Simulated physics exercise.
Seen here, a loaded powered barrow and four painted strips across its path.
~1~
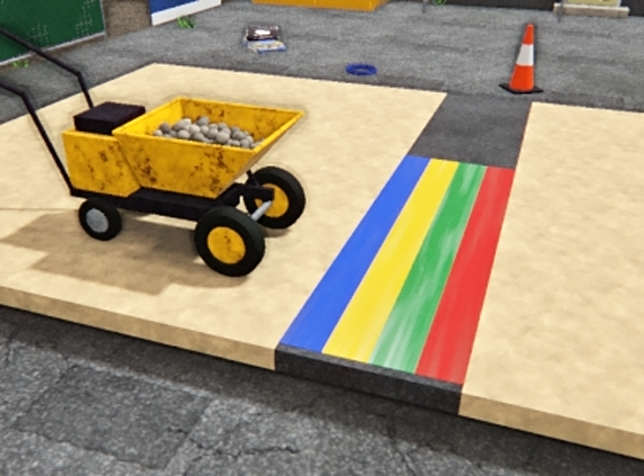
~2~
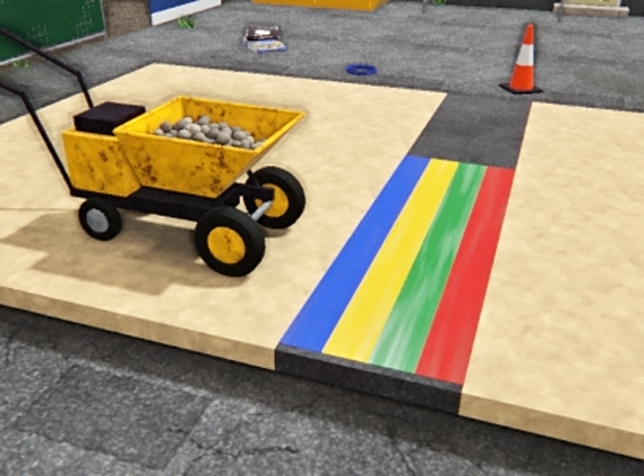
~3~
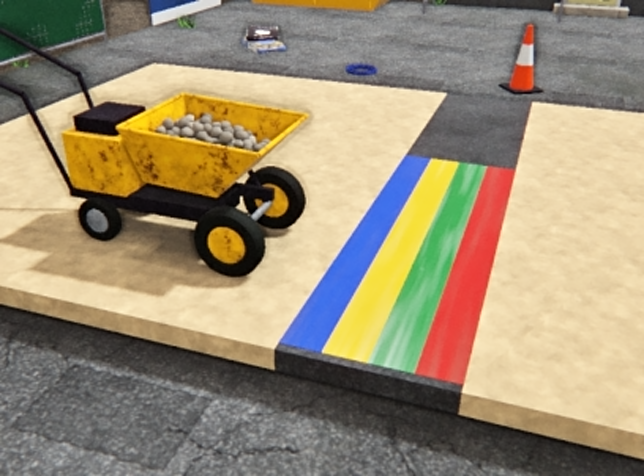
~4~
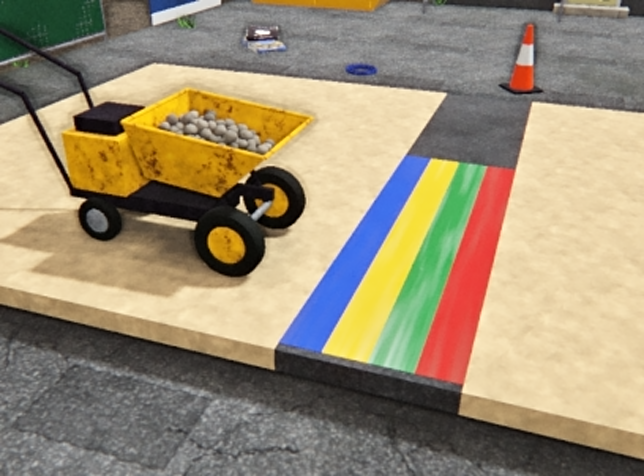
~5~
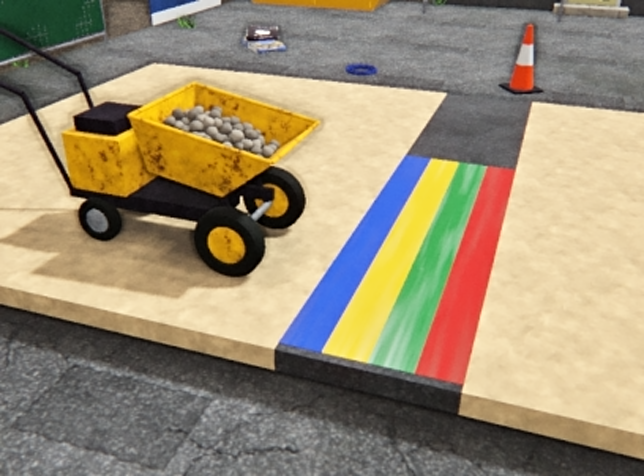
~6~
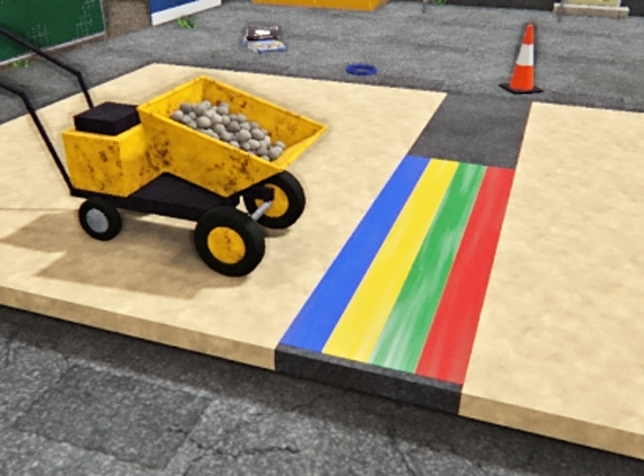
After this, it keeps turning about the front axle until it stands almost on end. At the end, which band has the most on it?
The yellow one gets the largest share.
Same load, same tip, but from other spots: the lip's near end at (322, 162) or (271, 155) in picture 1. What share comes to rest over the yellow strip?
In turn 0 and 40 in a hundred.
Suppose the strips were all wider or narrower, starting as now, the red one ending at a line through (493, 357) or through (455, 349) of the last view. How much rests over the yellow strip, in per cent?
Near 40 % and 30 %.
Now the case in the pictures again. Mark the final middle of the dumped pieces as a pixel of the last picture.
Close to (394, 269).
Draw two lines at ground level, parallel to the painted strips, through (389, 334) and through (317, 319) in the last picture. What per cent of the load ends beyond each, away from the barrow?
About 30 and 90 per cent.
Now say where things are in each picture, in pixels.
In the first picture, lip of the skip at (253, 153), level; top of the load at (200, 139), river pebbles; blue strip at (319, 316); yellow strip at (361, 324); green strip at (404, 334); red strip at (449, 343).
In the second picture, lip of the skip at (255, 153), level; top of the load at (200, 138).
In the third picture, lip of the skip at (259, 155), tipped barely; top of the load at (187, 134).
In the fourth picture, lip of the skip at (264, 158), tipped a little; top of the load at (191, 131).
In the fifth picture, lip of the skip at (272, 163), tipped a little; top of the load at (197, 127).
In the sixth picture, lip of the skip at (281, 170), tipped clearly; top of the load at (201, 122); blue strip at (319, 316); yellow strip at (361, 324); green strip at (404, 334); red strip at (449, 343).
Soon, skip tipped steeply; all in the skip.
A while on, skip tipped right over; about two thirds in the skip; a small part over the blue strip; about a quarter over the yellow strip; a stray few over the green strip; a stray few falling.
Towards the end, skip tipped right over; a small part in the skip; about a quarter over the blue strip; about a third over the yellow strip; about a quarter over the green strip; a small part over the red strip; a small part off the paint.
Finally, skip tipped right over; a stray few in the skip; about a quarter over the blue strip; about a third over the yellow strip; about a quarter over the green strip; a small part over the red strip; a small part off the paint.
